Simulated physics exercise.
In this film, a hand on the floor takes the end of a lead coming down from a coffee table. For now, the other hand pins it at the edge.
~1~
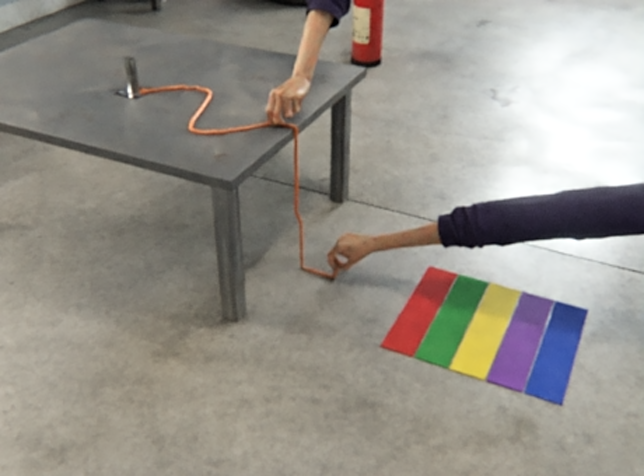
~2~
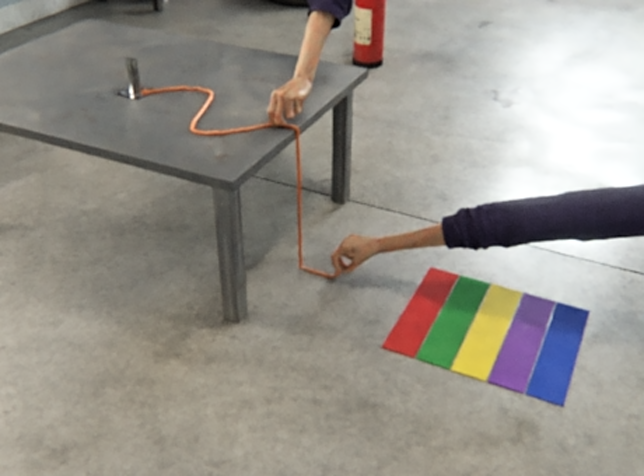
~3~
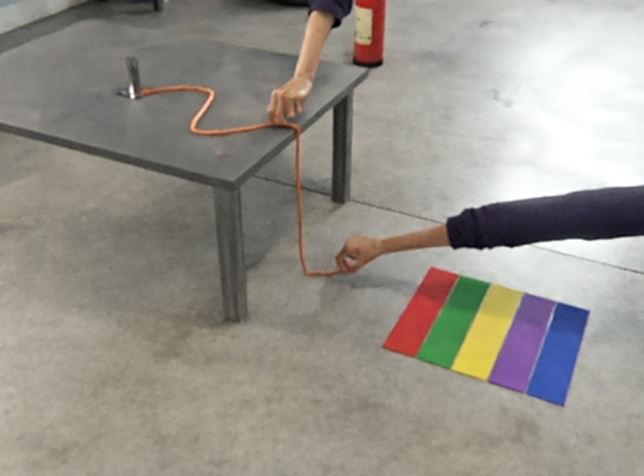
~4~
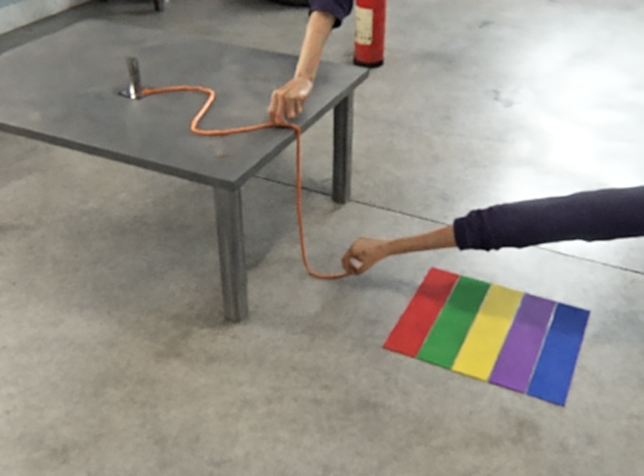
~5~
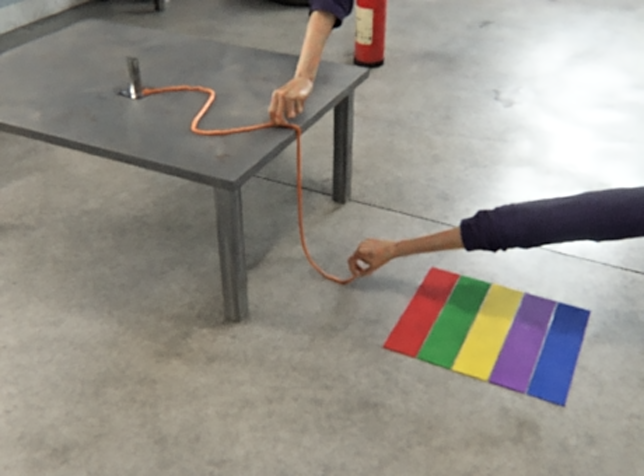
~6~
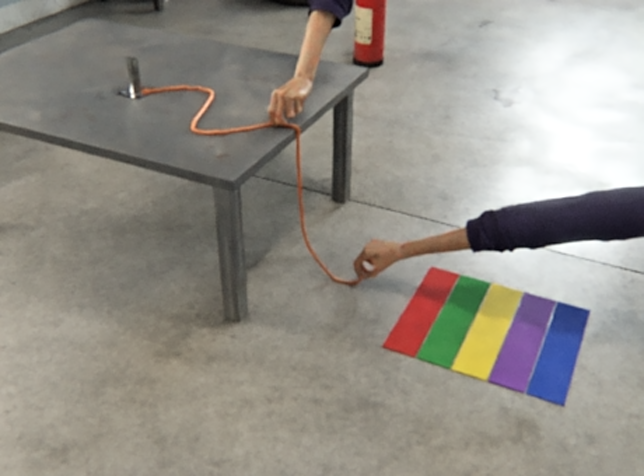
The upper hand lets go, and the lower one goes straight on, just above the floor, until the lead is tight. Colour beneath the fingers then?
Blue.
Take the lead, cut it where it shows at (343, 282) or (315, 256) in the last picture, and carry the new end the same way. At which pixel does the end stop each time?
Result 1: (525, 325). Result 2: (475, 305).
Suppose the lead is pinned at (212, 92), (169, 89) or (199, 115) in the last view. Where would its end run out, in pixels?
Per try (px, approx.): (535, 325); (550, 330); (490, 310).
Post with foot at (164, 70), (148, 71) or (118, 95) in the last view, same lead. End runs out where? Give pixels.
About (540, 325), (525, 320) and (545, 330).
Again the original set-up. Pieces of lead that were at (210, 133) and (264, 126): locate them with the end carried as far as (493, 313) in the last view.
You'll find them at about (298, 139) and about (309, 190).
Early on, end near (493, 313); over yellow.
Midway, end near (536, 325); over purple.
At the end of the slack, end near (560, 332); over blue. The end stops over the blue strip.
